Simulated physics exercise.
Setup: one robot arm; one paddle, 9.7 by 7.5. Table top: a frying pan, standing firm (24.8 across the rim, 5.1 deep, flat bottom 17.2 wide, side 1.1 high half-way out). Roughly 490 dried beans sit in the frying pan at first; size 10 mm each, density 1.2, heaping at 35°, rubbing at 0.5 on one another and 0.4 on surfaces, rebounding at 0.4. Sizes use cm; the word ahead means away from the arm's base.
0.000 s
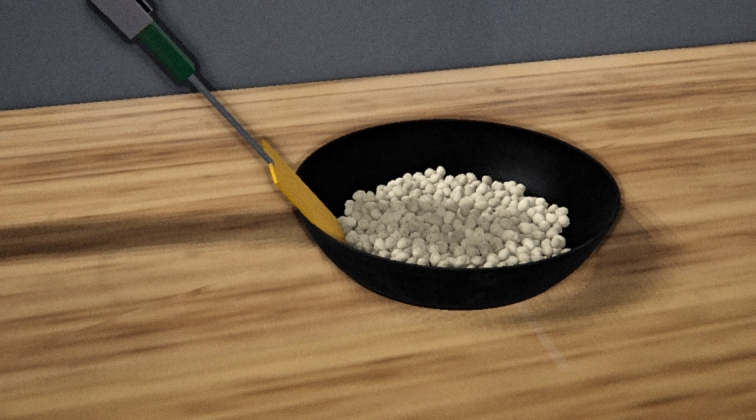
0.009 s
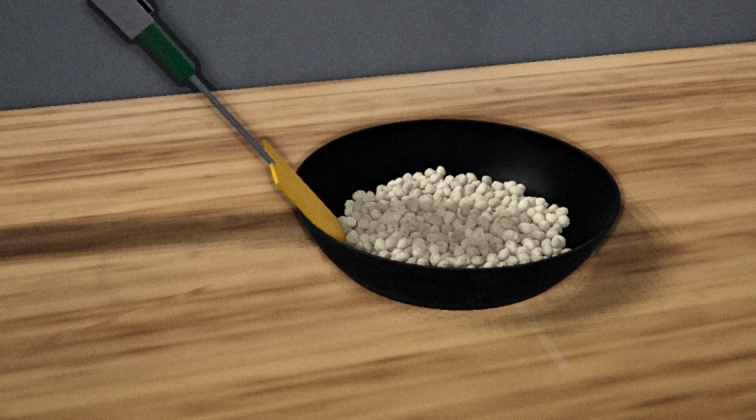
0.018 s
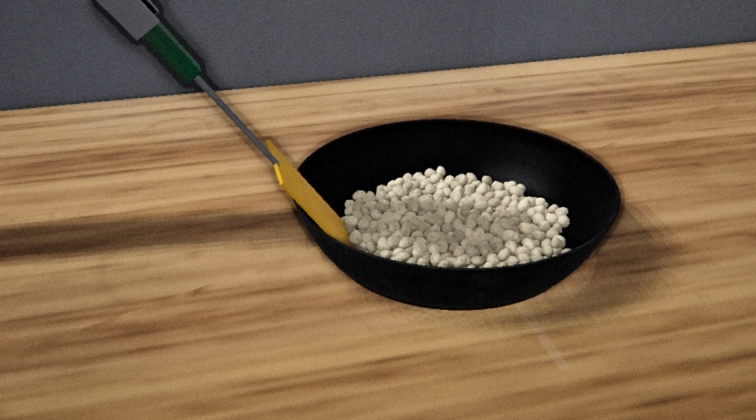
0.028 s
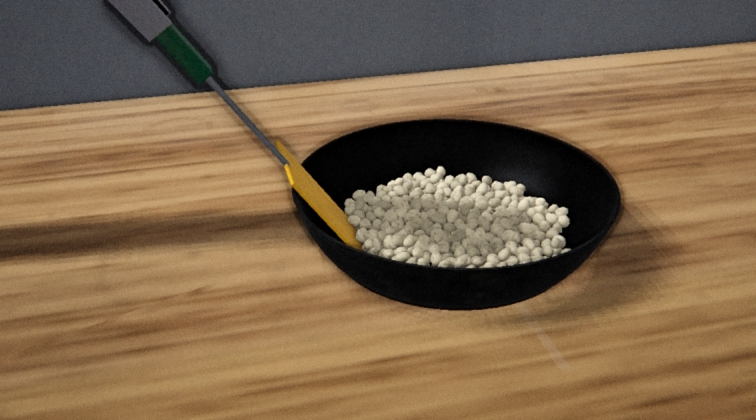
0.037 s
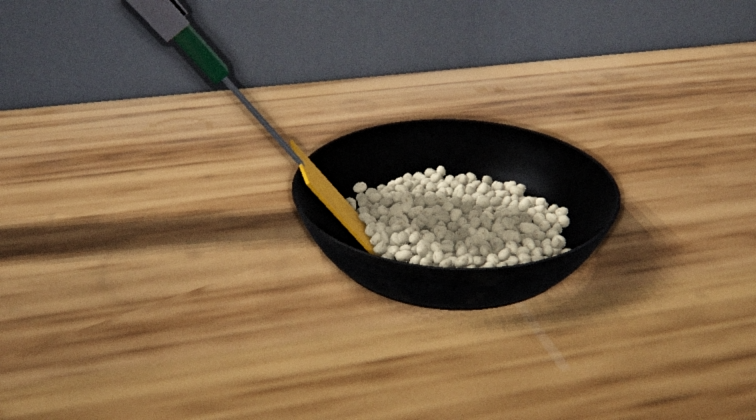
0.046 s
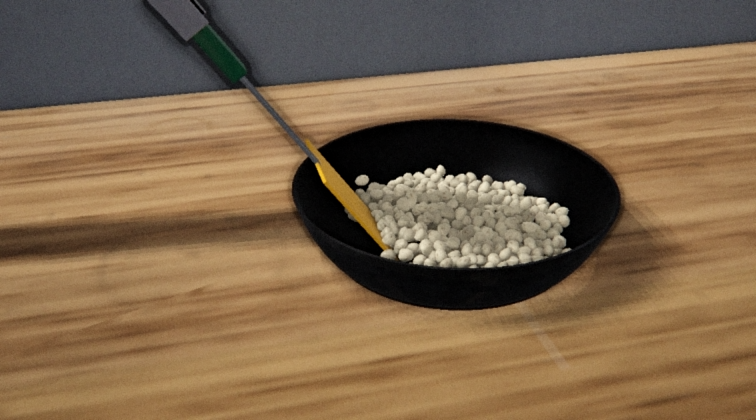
A robot arm's yellow paddle sliding slowly rightward into a black frying pan, nudging white beans at the left edge.
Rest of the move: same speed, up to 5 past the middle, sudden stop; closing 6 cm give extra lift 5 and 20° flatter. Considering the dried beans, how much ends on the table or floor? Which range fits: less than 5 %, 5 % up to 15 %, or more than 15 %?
The range that fits is 5 % up to 15 %.
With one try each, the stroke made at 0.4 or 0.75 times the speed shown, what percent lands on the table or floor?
First try around 0 %, second try around 5 %.
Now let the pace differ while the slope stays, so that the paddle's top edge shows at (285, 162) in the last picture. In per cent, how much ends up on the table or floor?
Share: Roughly 0 %.
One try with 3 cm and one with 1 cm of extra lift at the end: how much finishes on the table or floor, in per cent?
First try around 5 percent, second try around 0 percent.
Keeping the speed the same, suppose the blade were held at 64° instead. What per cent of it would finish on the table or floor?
I'd put it at about 10 per cent.
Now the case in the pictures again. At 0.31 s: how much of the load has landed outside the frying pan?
That would be near 8 per cent, give or take.
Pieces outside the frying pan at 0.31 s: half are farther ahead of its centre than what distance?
Roughly 30 cm.
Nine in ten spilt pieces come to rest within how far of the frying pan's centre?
I'd put it at about 65 centimetres.
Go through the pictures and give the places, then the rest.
The first frame shows the paddle top edge at (269, 160), sloping 55°; upper third of the load around (447, 222), from x 345 to 565, top at y 175; 490 in the frying pan.
The second frame shows the paddle top edge at (270, 160), sloping 55°; upper third of the load around (447, 222), from x 345 to 565, top at y 175.
The third frame shows the paddle top edge at (274, 161), sloping 55°; upper third of the load around (444, 223), from x 345 to 565, top at y 175.
The fourth frame shows the paddle top edge at (284, 161), sloping 55°; upper third of the load around (440, 223), from x 350 to 565, top at y 175.
The fifth frame shows the paddle top edge at (299, 161), sloping 55°; upper third of the load around (437, 221), from x 350 to 565, top at y 170.
The sixth frame shows the paddle top edge at (315, 160), sloping 55°; upper third of the load around (441, 217), from x 350 to 570, top at y 170; 490 in the frying pan.
After 0.07 s, sloping 55°, highest piece 5 above the table; 490 in the frying pan.
After 0.09 s, sloping 49°, highest piece 6 above the table; 490 in the frying pan.
After 0.31 s, sloping 35°, highest piece 6 above the table; 440 in the frying pan, 42 on the table or floor, 8 on the blade or in flight.
After 1.36 s, sloping 35°, highest piece 4 above the table; 440 in the frying pan, 50 on the table or floor.
In the end, 440 in the frying pan, 50 on the table or floor. That is 10 % on the table or floor.
